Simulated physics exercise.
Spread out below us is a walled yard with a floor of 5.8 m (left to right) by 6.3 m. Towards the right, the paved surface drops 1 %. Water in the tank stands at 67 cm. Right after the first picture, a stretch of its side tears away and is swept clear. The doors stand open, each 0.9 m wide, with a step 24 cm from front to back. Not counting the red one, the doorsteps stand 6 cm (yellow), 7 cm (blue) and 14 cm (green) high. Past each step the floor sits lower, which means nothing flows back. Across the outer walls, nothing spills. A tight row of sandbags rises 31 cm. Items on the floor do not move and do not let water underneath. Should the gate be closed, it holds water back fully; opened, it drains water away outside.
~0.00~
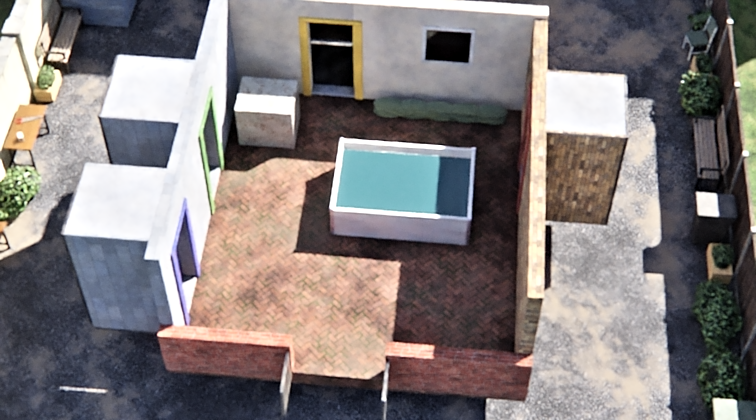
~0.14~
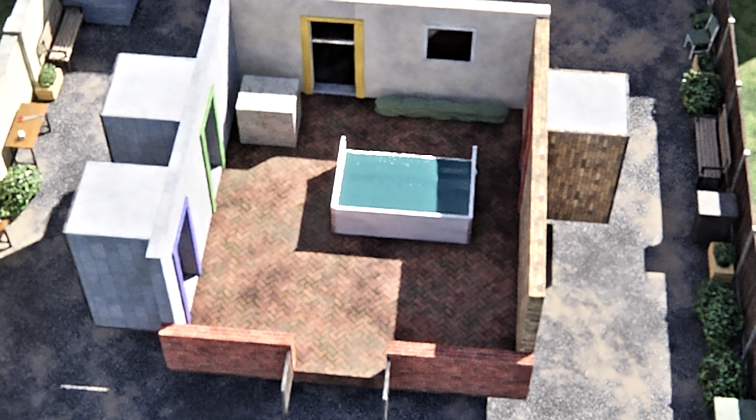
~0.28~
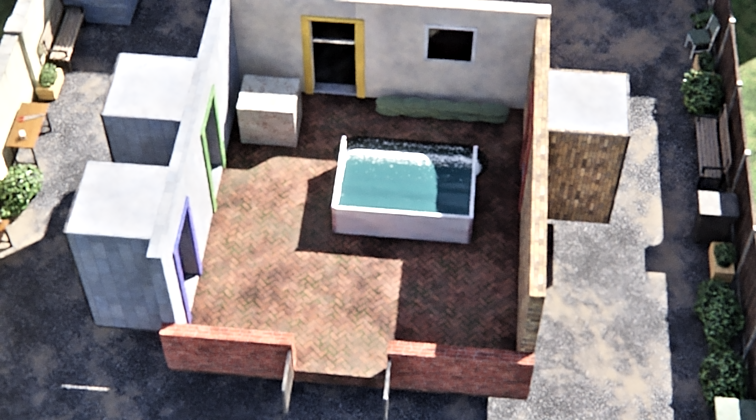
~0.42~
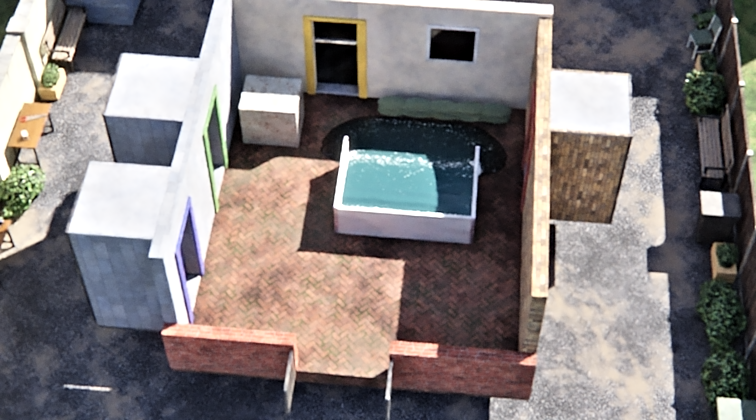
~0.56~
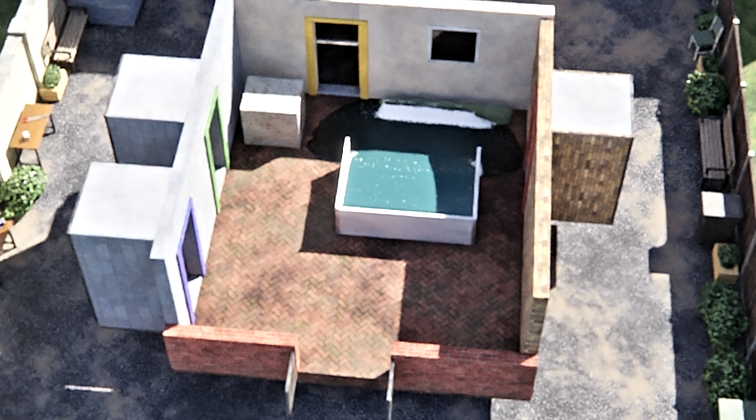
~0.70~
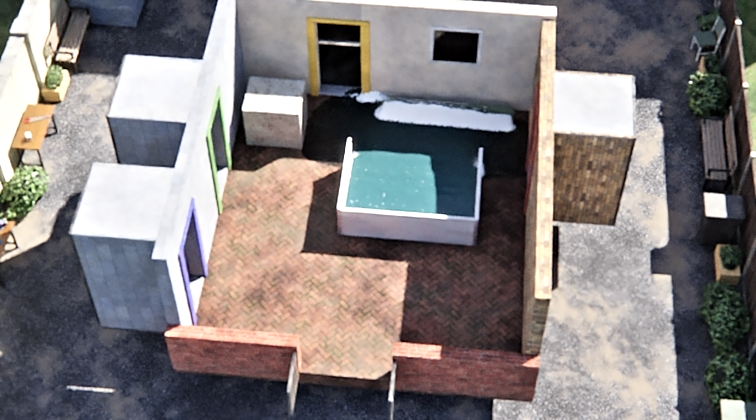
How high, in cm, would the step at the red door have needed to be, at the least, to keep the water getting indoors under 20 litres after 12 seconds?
About 12.5 cm.
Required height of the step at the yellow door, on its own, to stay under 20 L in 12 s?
The yellow one would have to be about 25 cm high.
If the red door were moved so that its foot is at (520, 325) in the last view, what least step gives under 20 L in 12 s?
Something near 5.5 cm.
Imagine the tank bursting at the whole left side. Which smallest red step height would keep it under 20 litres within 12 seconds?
If so: Around 9.0 cm.
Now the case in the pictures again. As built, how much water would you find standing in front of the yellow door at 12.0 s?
About 7.5 centimetres deep.
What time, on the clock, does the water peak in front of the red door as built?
I'd guess close to 3.2 seconds.
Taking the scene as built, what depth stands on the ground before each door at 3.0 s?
Centimetres: Yellow = 15, blue = 0, red = 19, green = 3.
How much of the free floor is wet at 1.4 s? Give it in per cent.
Close to 25 per cent of it is wet.
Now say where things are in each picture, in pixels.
The first frame shows still water, 67 cm deep, in the tank at (404, 181); the red door at (524, 156) is dry.
In the second frame, the gap is on the far side, the front 0.2 m out at a hidden place; the back of the tank holds 67 cm.
In the third frame, the front is at (355, 140), 0.7 m from the gap on the far side; 1.6 m2 of floor is wet, 66 cm left at the back.
In the fourth frame, the gap is on the far side, the front 1.3 m out at (372, 119); the back of the tank holds 59 cm.
In the fifth frame, water pours out on the far side and has run 1.8 m, to (373, 100); about 11 cm deep outside, 57 cm at the back.
In the sixth frame, the gap is on the far side, the front 1.9 m out at (352, 92); the back of the tank holds 53 cm; 0.5 m in a straight line remain to the red door at (532, 156).
After 1.4 s water covers 25 % of the floor, deepest (48 cm) near (420, 122); it has not reached the red door.
After 3.0 s water covers 40 % of the floor, deepest (35 cm) near (484, 113); 19 cm at the red door, 0 litres in over its 23 cm step.
After 12.0 s water covers 95 % of the floor, deepest (12 cm) near (520, 362); 8 cm at the red door, 0 litres in over its 23 cm step.
At the red door as built, the water arrived by 1.7 s and peaked near 20 cm at 3.2 s.
With a step of 11.5 cm, 27 litres would have come in within the 12 s; with 16 cm, 8 litres. So under 20 litres takes about 12.5 cm.
